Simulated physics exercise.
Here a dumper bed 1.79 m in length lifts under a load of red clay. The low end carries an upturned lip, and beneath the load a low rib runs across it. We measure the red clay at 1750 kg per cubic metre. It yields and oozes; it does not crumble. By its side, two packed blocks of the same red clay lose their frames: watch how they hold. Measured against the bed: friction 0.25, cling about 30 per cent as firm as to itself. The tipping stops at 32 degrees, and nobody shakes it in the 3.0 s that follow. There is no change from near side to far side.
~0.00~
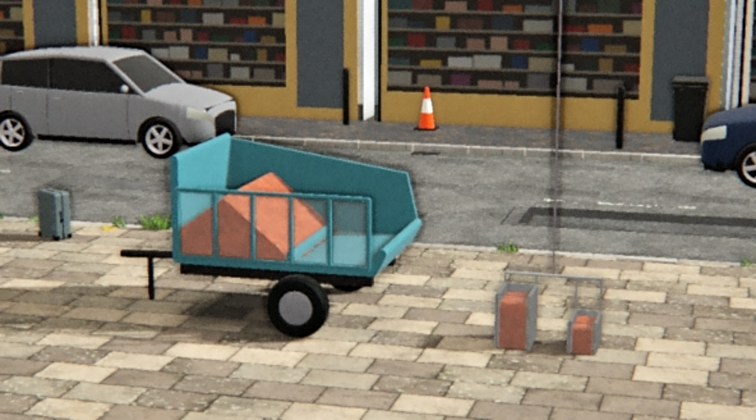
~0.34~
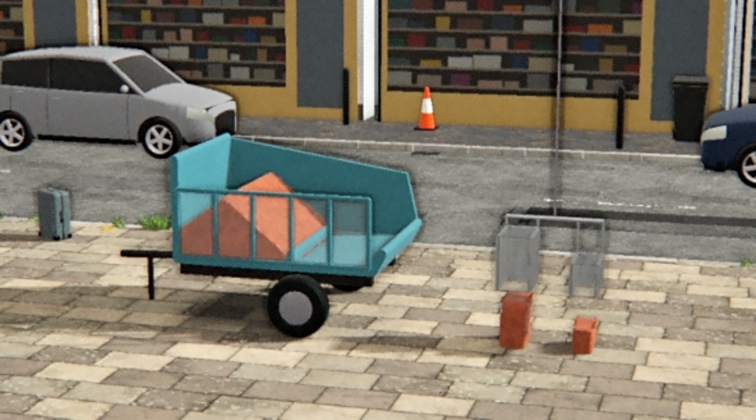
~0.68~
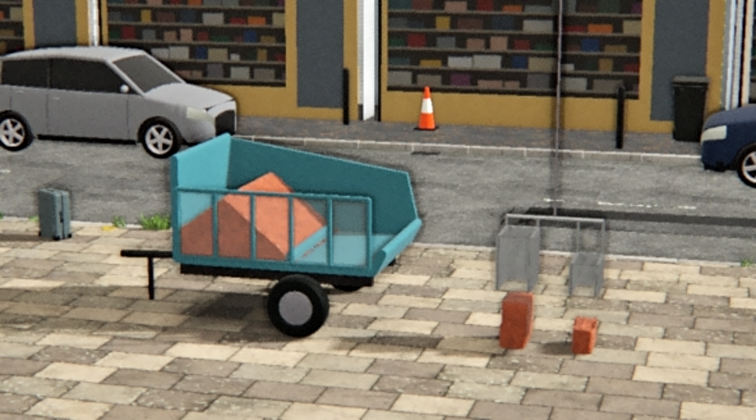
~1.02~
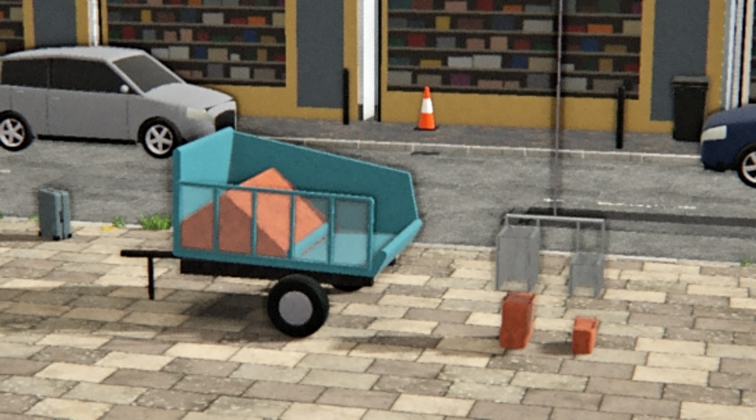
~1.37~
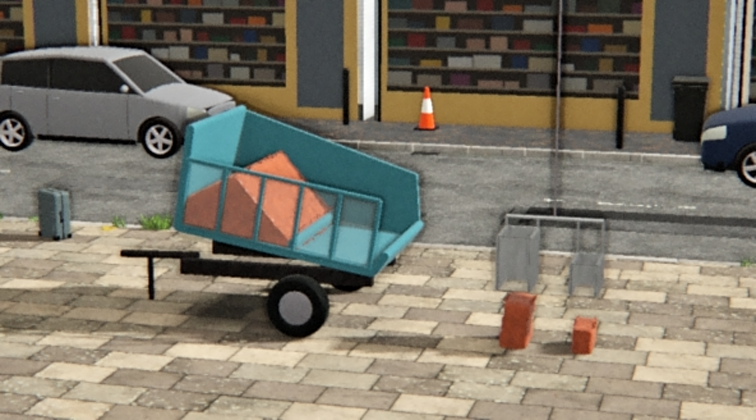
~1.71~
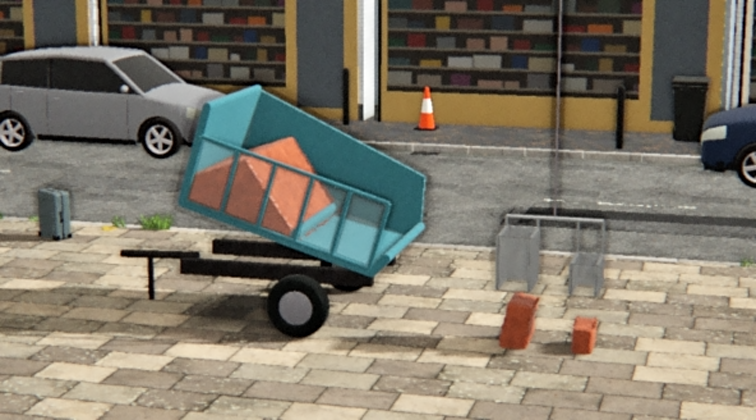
Teal dumper bed loaded with red clay tilting up at its left end, after mesh cages lift off two reddish blocks alongside.
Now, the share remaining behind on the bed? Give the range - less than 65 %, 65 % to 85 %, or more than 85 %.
More than 85 %.
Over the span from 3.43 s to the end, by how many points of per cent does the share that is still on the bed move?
The change comes out at around 0 %.
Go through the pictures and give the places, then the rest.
In the first picture, top of the high end at (178, 160), tilt 0 degrees; leading edge of the red clay at (284, 261); blocks stand 42 cm, 23 cm (left to right).
In the second picture, top of the high end at (178, 160), tilt 0 degrees; leading edge of the red clay at (284, 261); blocks stand 42 cm, 23 cm (left to right).
In the third picture, top of the high end at (178, 160), tilt 0 degrees; leading edge of the red clay at (284, 261); blocks stand 42 cm, 23 cm (left to right).
In the fourth picture, top of the high end at (181, 153), tilt 2 degrees; leading edge of the red clay at (284, 256); blocks stand 42 cm, 23 cm (left to right).
In the fifth picture, top of the high end at (194, 130), tilt 9 degrees; leading edge of the red clay at (287, 237); blocks stand 42 cm, 23 cm (left to right).
In the sixth picture, top of the high end at (211, 108), tilt 17 degrees; leading edge of the red clay at (290, 227); blocks stand 41 cm, 23 cm (left to right).
After 2.22 s, the tilt is 28 degrees and 100 % is on the bed.
After 2.83 s, the tilt is 32 degrees and 100 % is on the bed.
After 3.43 s, the tilt is 32 degrees and 100 % is on the bed.
After 4.04 s, the tilt is 32 degrees and 100 % is on the bed.
After 5.52 s, at the end, the tilt is 32 degrees and 100 % is on the bed.
